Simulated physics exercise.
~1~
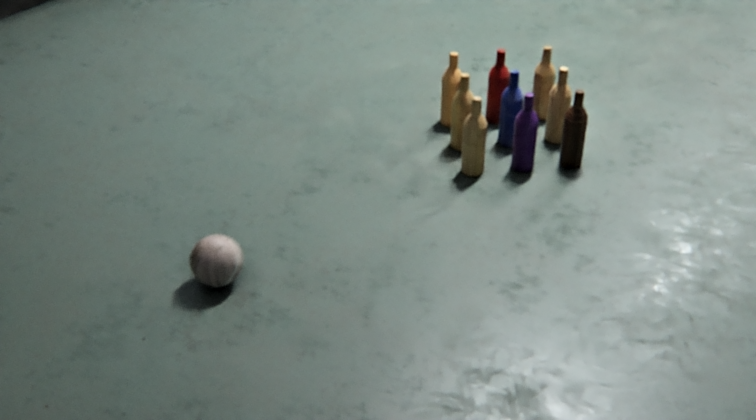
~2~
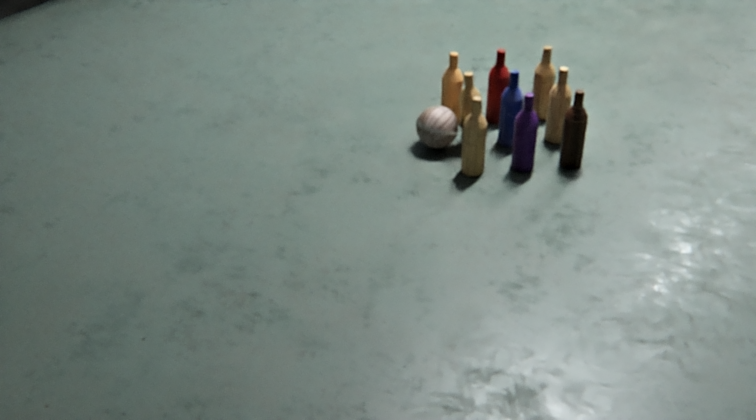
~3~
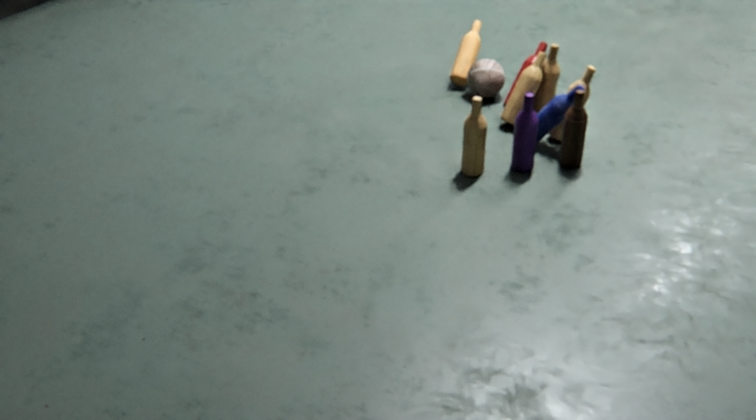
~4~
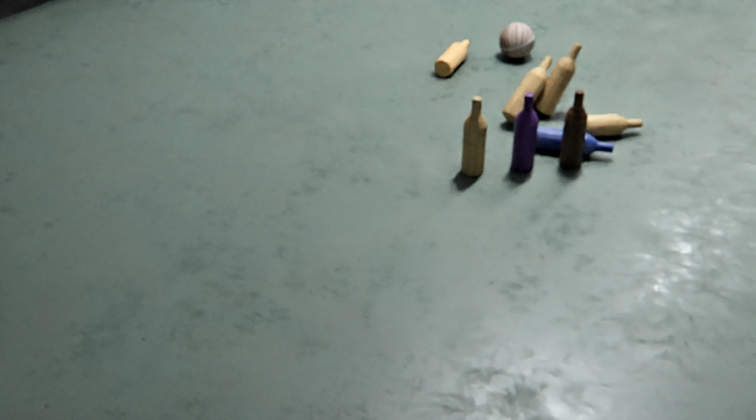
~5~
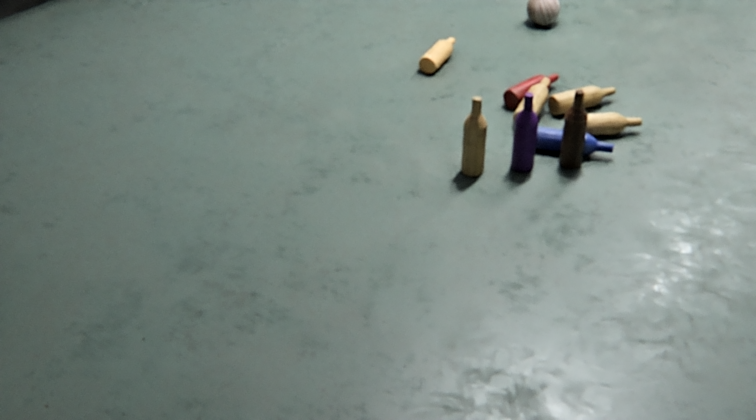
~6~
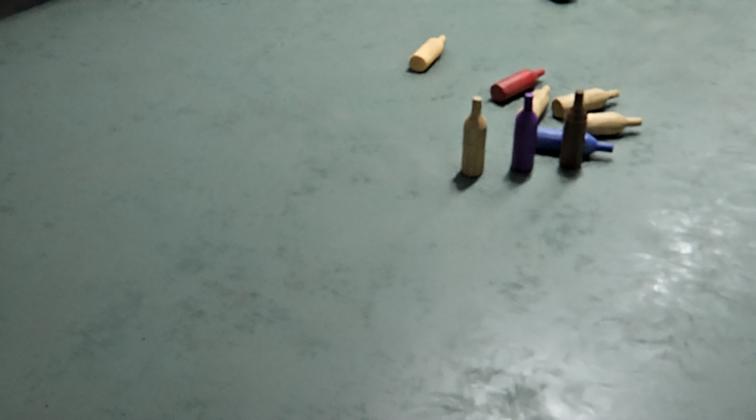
On a mottled grey-green floor, a pale ball rolled up and to the right into a cluster of bottle-shaped wooden skittles, toppling six, including the red and blue ones, then rolled away out of view while the purple one and two others stayed standing.
